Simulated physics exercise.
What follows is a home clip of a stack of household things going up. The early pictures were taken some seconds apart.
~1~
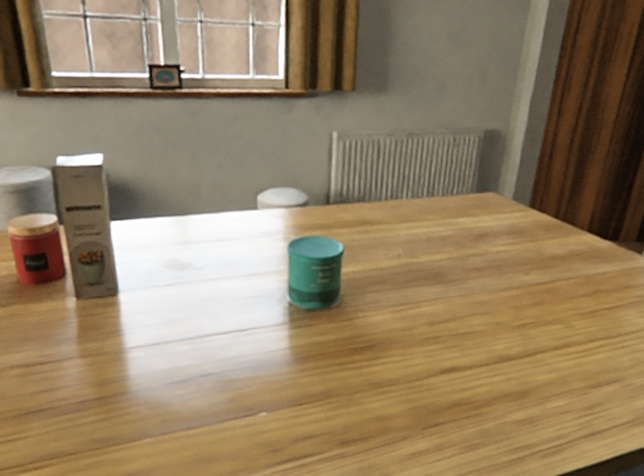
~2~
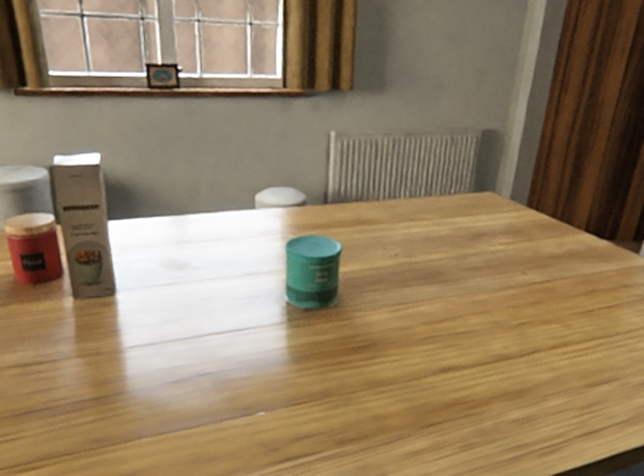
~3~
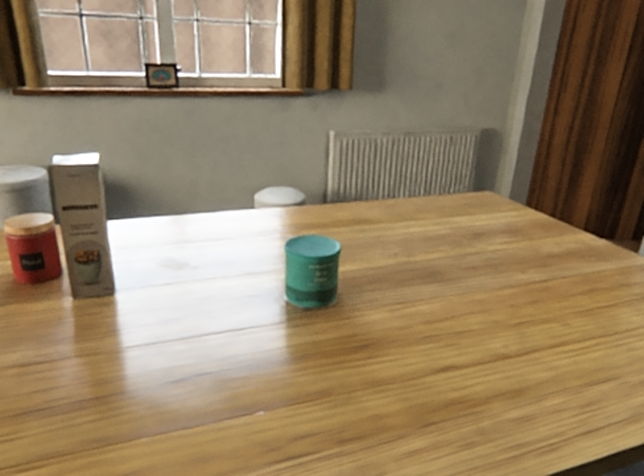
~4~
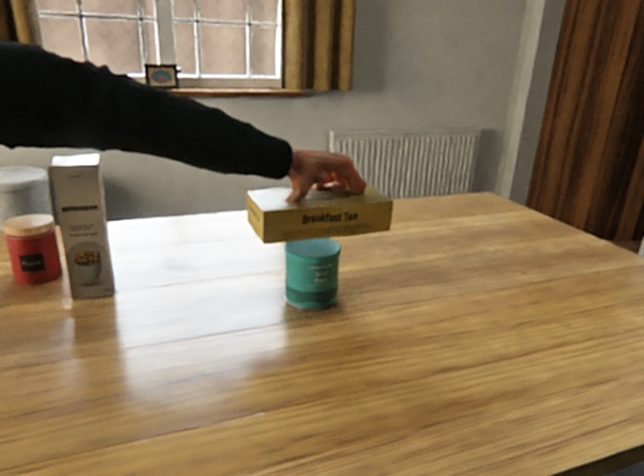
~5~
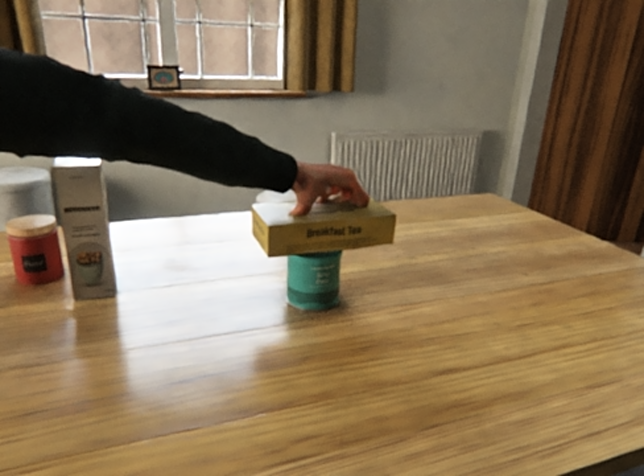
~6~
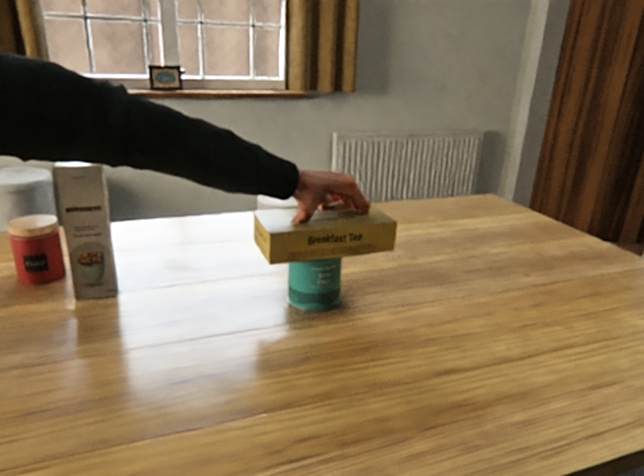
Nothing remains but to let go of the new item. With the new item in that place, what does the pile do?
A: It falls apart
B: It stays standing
It stays standing.
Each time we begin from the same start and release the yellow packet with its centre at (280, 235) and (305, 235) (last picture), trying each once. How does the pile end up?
Result 1: Pile falls; result 2: Pile stable.
Then, 0.30 s after the last picture, nothing has stirred.
Then, 0.70 s after the last picture, yellow packet resting near (324, 231).
At rest, all 4 in place. Seen from the same camera at the end, yellow packet near (324, 231). The pile stays up.
